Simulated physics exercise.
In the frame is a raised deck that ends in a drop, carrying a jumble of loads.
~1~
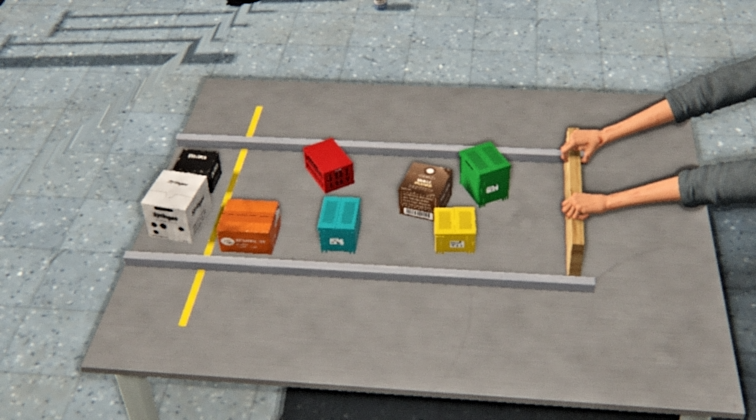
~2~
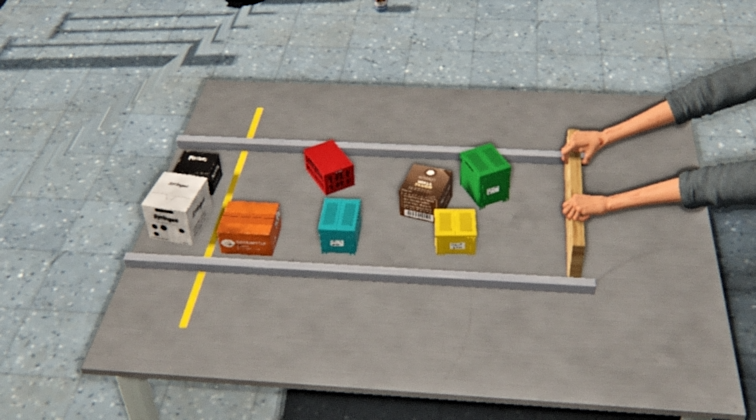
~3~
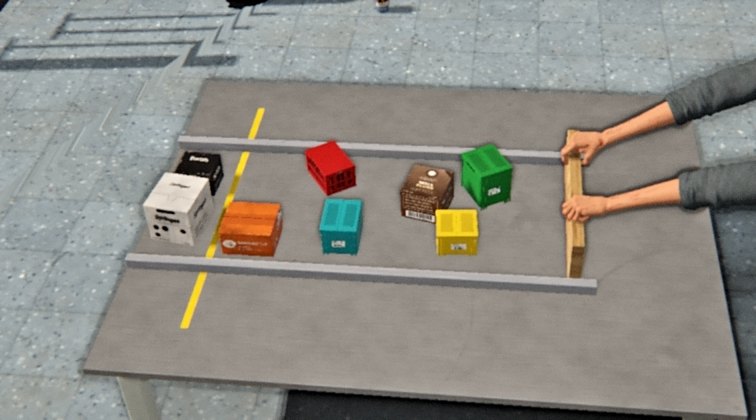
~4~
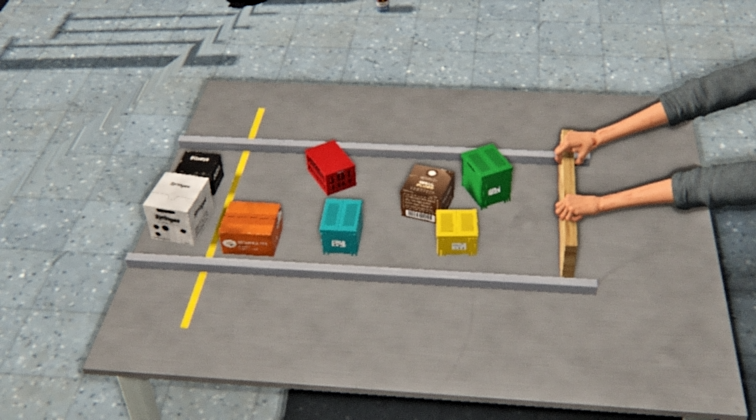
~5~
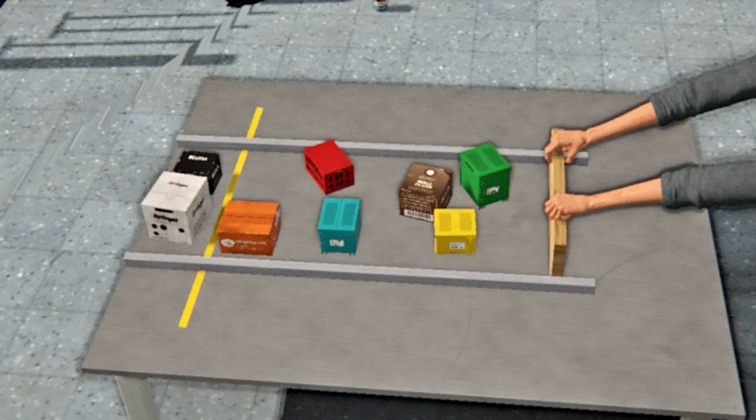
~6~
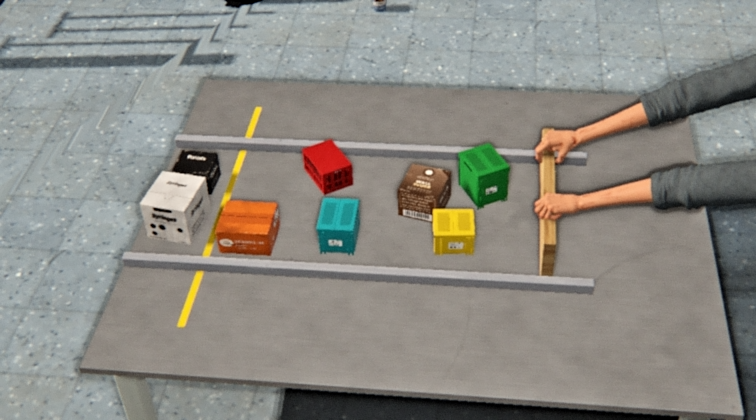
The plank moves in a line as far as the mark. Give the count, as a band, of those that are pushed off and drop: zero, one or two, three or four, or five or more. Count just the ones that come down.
Those that drop number three or four.
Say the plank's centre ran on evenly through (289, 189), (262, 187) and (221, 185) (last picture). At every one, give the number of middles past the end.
Past-the-end tally - position 1: 1, position 2: 1, position 3: 3.
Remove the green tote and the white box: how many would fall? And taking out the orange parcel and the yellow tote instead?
First 1, then 1.
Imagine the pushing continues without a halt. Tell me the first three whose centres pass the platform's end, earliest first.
Earliest to latest, that's the white box, the orange parcel and the black box.
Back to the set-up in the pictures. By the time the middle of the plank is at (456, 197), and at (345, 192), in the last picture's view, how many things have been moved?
First 3, then 6.
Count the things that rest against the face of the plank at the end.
The count in contact is 2.
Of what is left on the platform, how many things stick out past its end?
The number would be 0.
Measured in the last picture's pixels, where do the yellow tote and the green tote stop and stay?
About (194, 221), and about (218, 154).
A little later, none off yet; white box at rest near (177, 208); black box at rest near (197, 172); orange parcel at rest near (249, 228).
Next, none off yet; white box shifted about its own width near (127, 206); black box at rest near (197, 172); orange parcel shifted about its own width near (173, 224).
When it is over, the number that fall off is three or four; down, orange parcel, black box and white box.
